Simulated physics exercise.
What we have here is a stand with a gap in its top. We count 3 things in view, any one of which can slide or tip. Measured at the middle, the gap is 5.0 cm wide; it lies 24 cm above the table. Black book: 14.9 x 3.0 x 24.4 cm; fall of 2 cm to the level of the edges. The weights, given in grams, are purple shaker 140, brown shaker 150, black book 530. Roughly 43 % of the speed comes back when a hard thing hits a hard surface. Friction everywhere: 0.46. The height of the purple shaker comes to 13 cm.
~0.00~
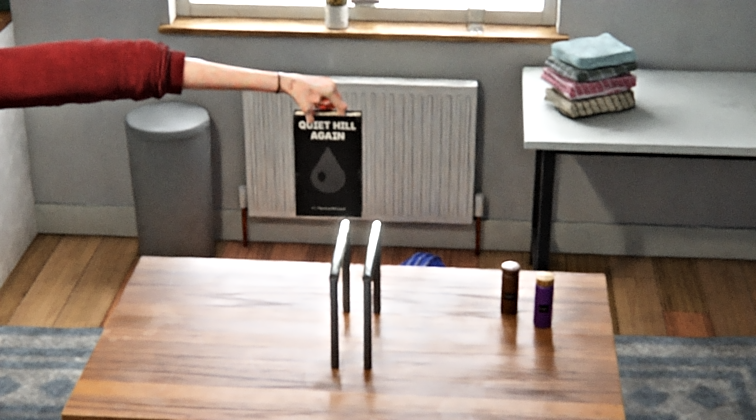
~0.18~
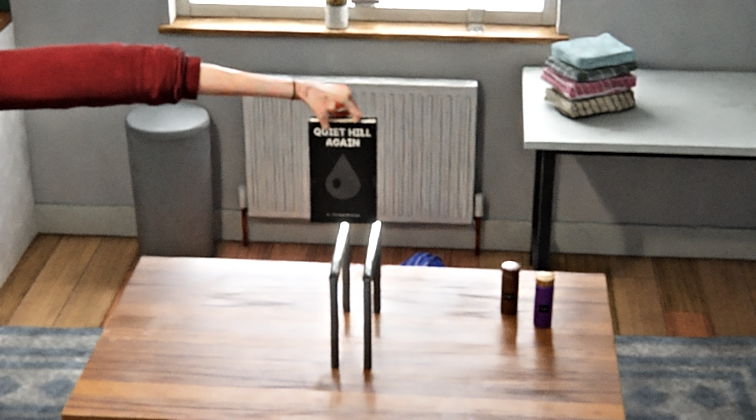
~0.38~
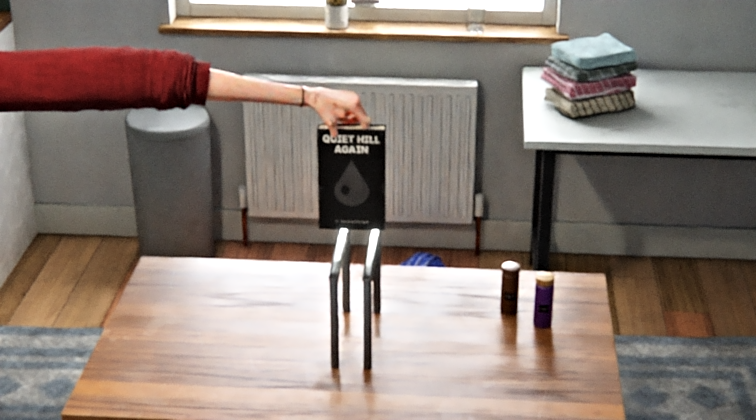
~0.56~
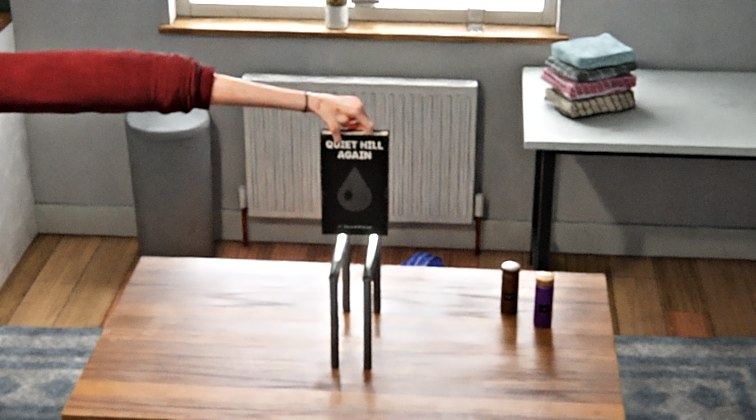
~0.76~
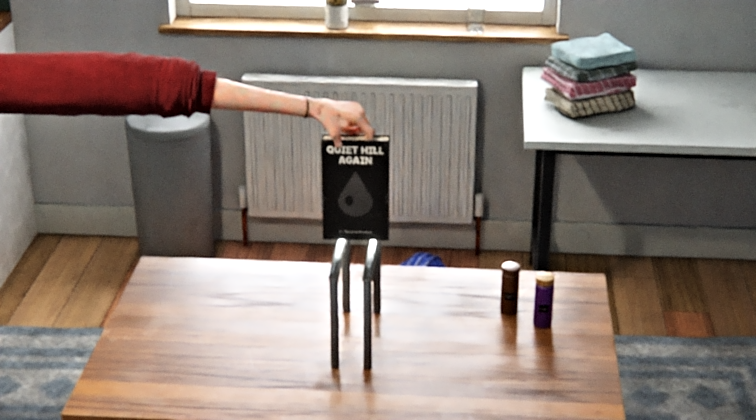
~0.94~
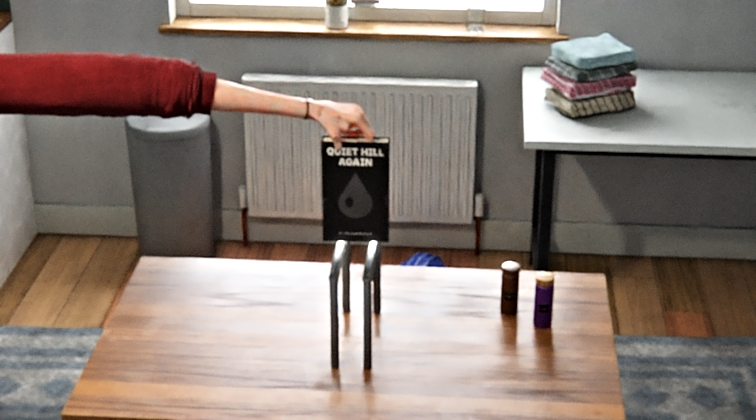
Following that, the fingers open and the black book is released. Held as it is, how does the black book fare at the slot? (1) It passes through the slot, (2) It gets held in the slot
2, it gets held in the slot.
After 1.04 s, things are still on the move.
After 1.14 s, black book slid 2 cm near (356, 198).
After 1.54 s, black book resting near (356, 198).
At rest (1.9 s), all 3 in place, give or take 4 cm. Seen from the same camera at the end, black book near (356, 198). The book stays on top.
